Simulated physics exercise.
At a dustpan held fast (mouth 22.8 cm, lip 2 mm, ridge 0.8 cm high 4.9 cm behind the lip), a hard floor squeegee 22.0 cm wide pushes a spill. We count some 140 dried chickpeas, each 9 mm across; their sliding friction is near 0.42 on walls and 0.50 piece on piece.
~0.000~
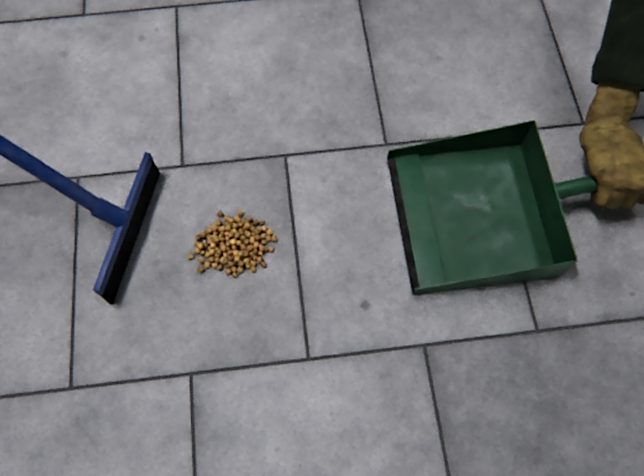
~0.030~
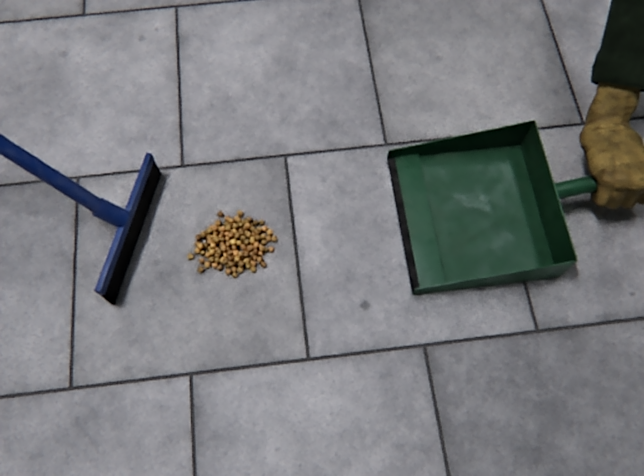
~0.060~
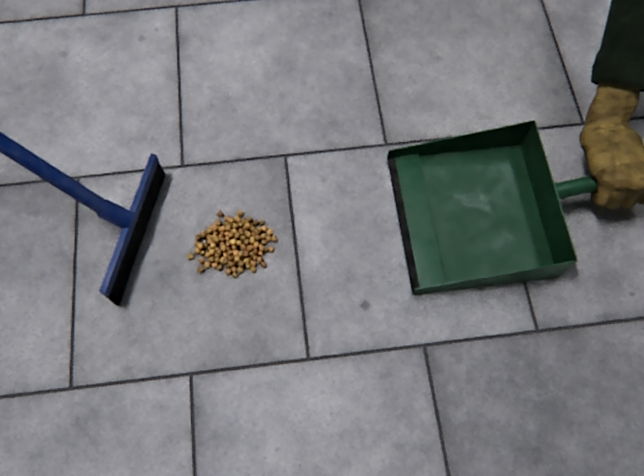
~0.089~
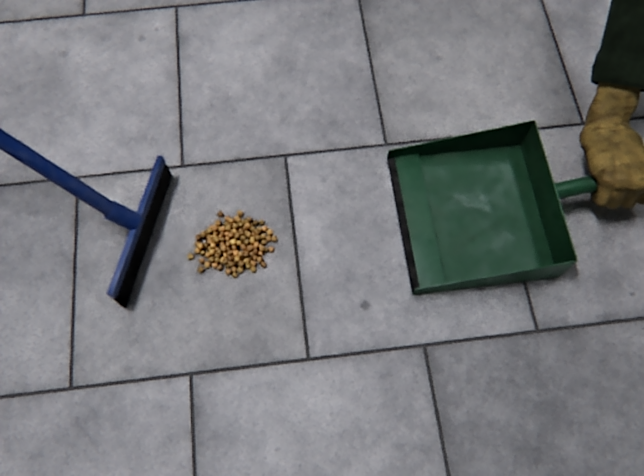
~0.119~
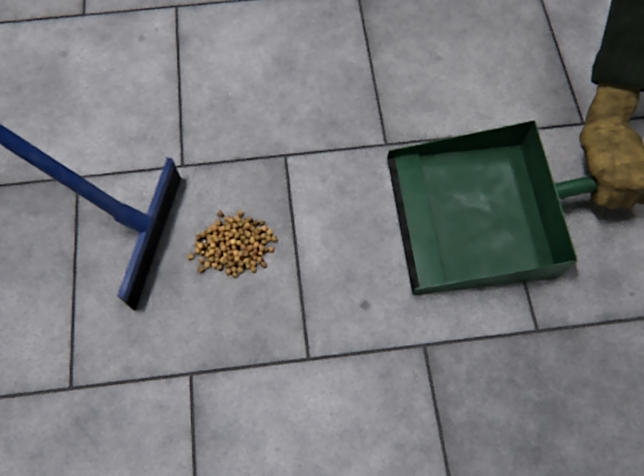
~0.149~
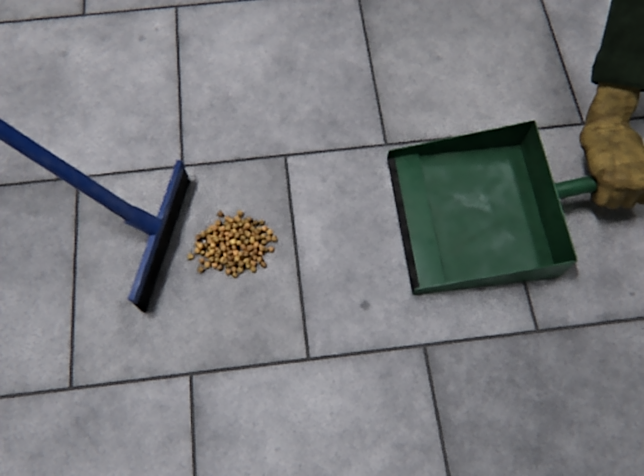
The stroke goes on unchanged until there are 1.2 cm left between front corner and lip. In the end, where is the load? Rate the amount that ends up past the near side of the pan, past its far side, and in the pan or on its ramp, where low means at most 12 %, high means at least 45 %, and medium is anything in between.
Past the pan's near side - medium, past the pan's far side - low, in the pan or on its ramp - medium.
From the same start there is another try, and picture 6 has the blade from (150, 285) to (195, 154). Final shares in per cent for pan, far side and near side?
Pan 10 % / far 0 % / near 15 %.
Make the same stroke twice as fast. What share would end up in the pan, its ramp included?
Then near 30 in a hundred.
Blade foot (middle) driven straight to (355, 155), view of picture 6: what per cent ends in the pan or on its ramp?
Share caught: Approx. 0 %.
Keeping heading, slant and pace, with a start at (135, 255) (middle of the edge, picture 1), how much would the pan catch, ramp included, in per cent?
Some 20 per cent.
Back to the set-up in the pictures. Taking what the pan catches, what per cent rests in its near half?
About 100 per cent.
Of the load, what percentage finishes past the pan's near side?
About 40 per cent.
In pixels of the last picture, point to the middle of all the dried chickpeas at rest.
Near (403, 284).
After 0.46 s, middle of the blade 21 cm from the lip; 0 % over the lip, far side 0 %, near side 0 %.
After 0.67 s, middle of the blade 11 cm from the lip; 0 % over the lip, far side 0 %, near side 15 %.
Then, at 0.99 s, middle of the blade 5 cm from the lip; 15 % over the lip, far side 0 %, near side 40 %.
At rest (1.4 s), near side 40 %, far side 0 %, pan 15 %, in front of the lip or behind the blade 45 %.
